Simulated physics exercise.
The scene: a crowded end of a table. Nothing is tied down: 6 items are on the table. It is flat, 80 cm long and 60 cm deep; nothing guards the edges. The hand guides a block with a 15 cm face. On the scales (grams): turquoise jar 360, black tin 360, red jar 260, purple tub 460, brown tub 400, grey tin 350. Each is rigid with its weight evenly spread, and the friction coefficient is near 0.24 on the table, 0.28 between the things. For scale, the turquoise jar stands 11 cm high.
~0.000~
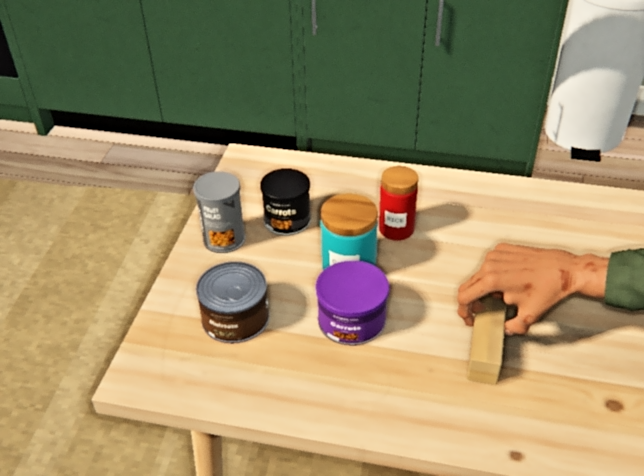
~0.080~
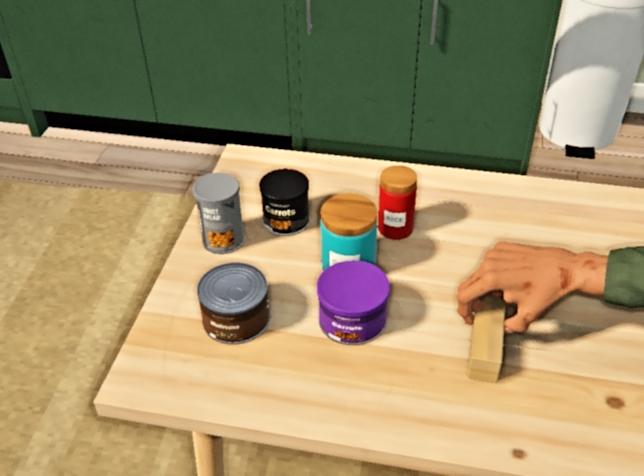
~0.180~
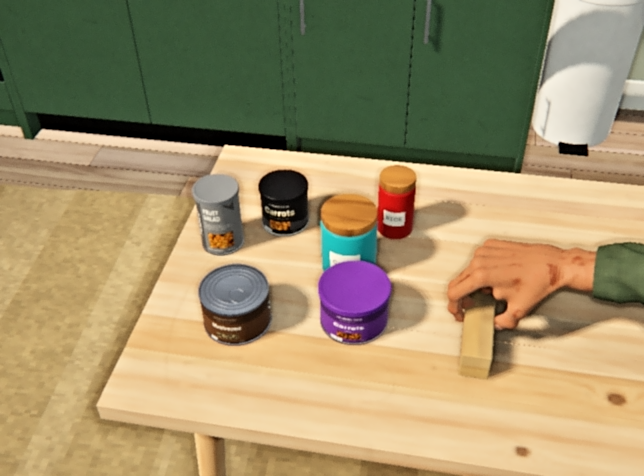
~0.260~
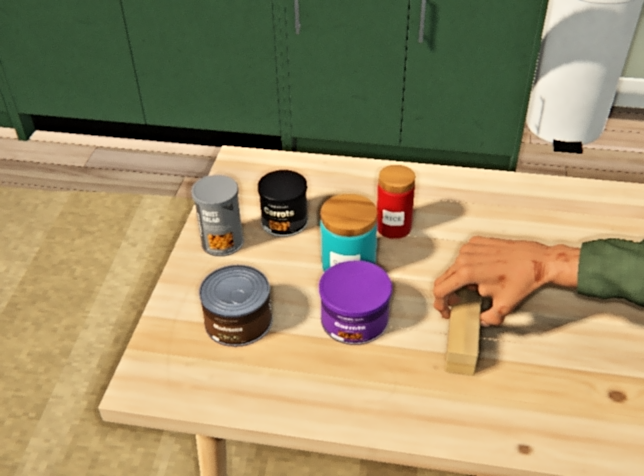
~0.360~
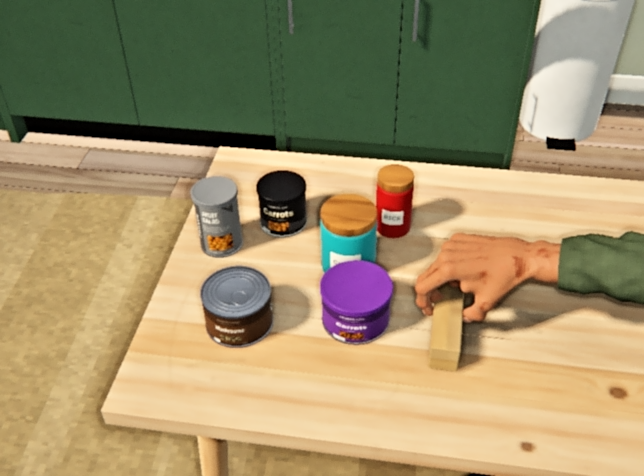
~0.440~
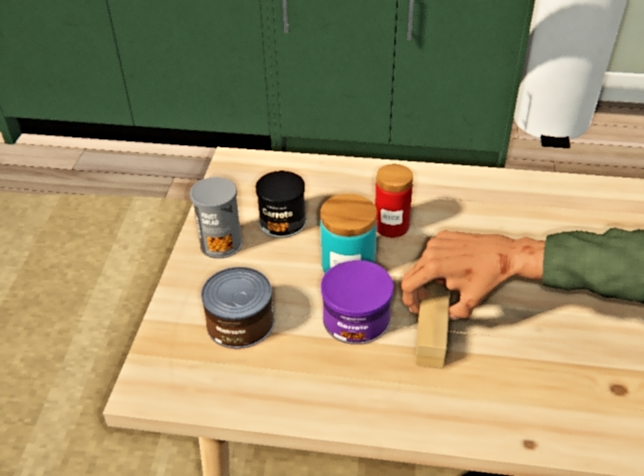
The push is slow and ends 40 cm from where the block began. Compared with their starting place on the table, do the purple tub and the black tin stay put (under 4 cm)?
The purple tub ends elsewhere, the black tin keeps its place.
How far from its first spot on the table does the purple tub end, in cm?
About 28 cm.
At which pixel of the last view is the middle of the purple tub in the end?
At about (174, 268).
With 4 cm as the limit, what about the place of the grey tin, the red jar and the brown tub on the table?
The grey tin keeps its place; the red jar stays put; the brown tub leaves its spot.
By 0.84 s, block slid 18 cm; purple tub 6 cm from its spot near (315, 298).
By 1.04 s, block slid 23 cm; purple tub 11 cm from its spot near (281, 292); brown tub 4 cm from its spot; turquoise jar 2 cm from its spot.
By 1.34 s, block slid 31 cm; purple tub 19 cm from its spot near (232, 283); brown tub 10 cm from its spot; turquoise jar 2 cm from its spot.
By 1.54 s, block slid 36 cm; purple tub 24 cm from its spot near (200, 275); brown tub 12 cm from its spot; turquoise jar 2 cm from its spot.
When it is over (2.1 s), not toppled but over 4 cm from the start, purple tub and brown tub; the other 4 within 4 cm of the start. End places, in pixels of the last picture, purple tub near (174, 268), black tin near (282, 204).
